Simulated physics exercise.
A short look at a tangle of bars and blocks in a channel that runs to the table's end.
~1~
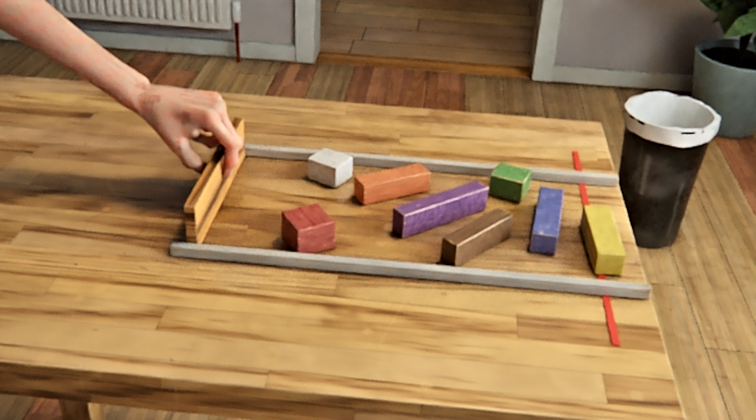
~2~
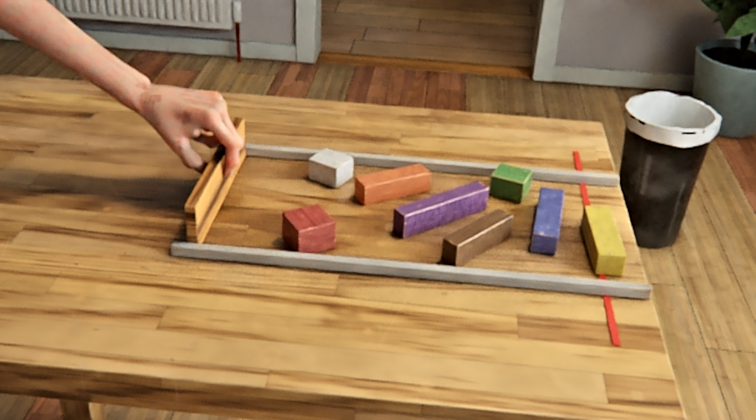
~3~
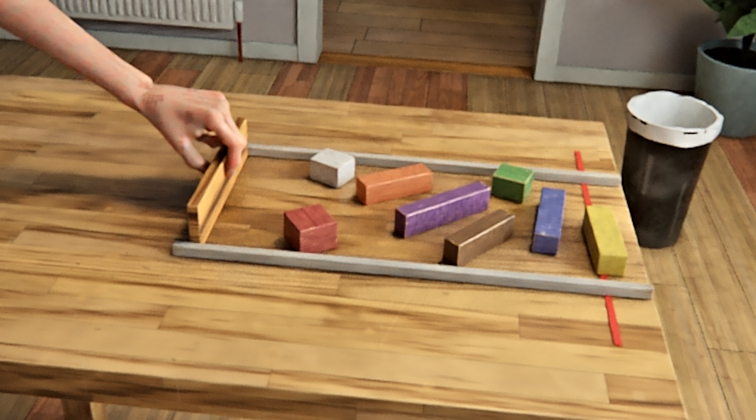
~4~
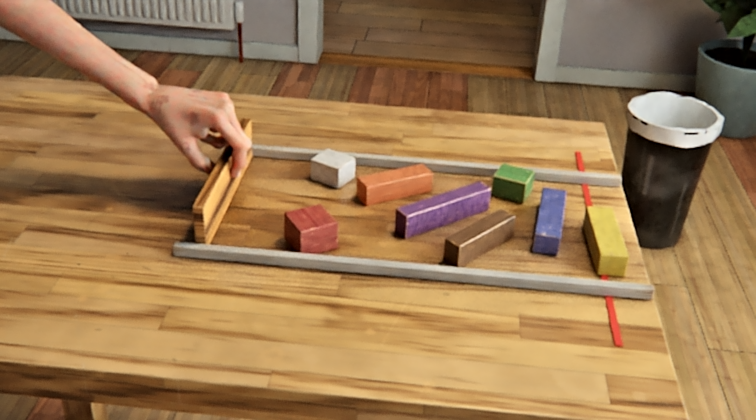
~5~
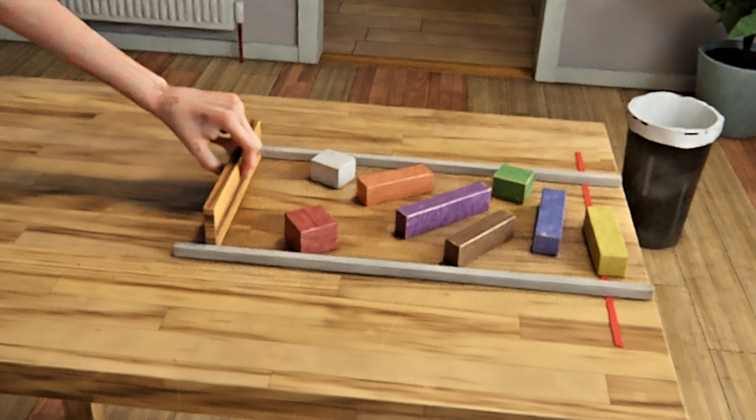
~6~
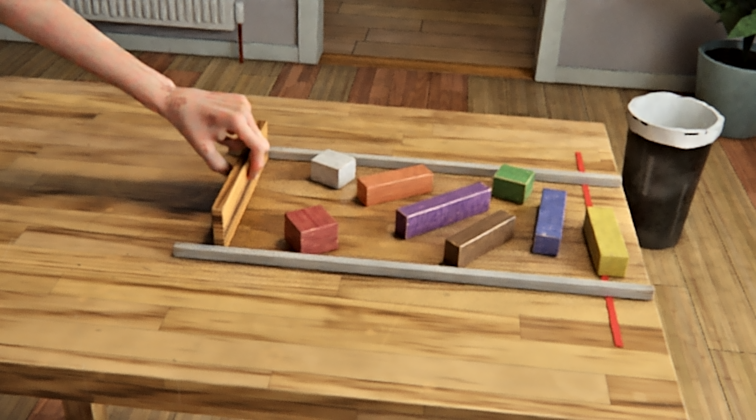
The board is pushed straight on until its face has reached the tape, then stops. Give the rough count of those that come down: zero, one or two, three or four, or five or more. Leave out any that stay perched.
Outcome: The number that fall off is three or four.
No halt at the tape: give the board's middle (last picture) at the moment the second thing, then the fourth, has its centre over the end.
Near (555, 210) and (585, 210).
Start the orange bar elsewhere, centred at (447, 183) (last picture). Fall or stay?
The orange bar remains up.
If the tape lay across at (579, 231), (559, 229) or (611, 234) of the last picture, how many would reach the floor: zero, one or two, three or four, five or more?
One after another: Three to four; just one or two; at least five.
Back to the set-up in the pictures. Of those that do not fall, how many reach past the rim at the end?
2 of them.
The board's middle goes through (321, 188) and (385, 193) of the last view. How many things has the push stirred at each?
By then 2, and 3.
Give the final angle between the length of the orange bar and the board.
Roughly 35° out of line.
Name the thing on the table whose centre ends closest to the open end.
That is the purple bar.
Early on, none off yet; yellow bar at rest near (605, 240); blue bar at rest near (550, 220); green block at rest near (513, 184).
A while later, none off yet; yellow bar at rest near (605, 240); blue bar at rest near (550, 220); green block travelled a little near (532, 185).
Further along, none off yet; yellow bar travelled a little near (648, 247); blue bar travelled about its own width near (622, 228); green block travelled well along near (602, 188).
Finally, the number that fall off is three or four; lost, brown bar, green block, blue bar and yellow bar.
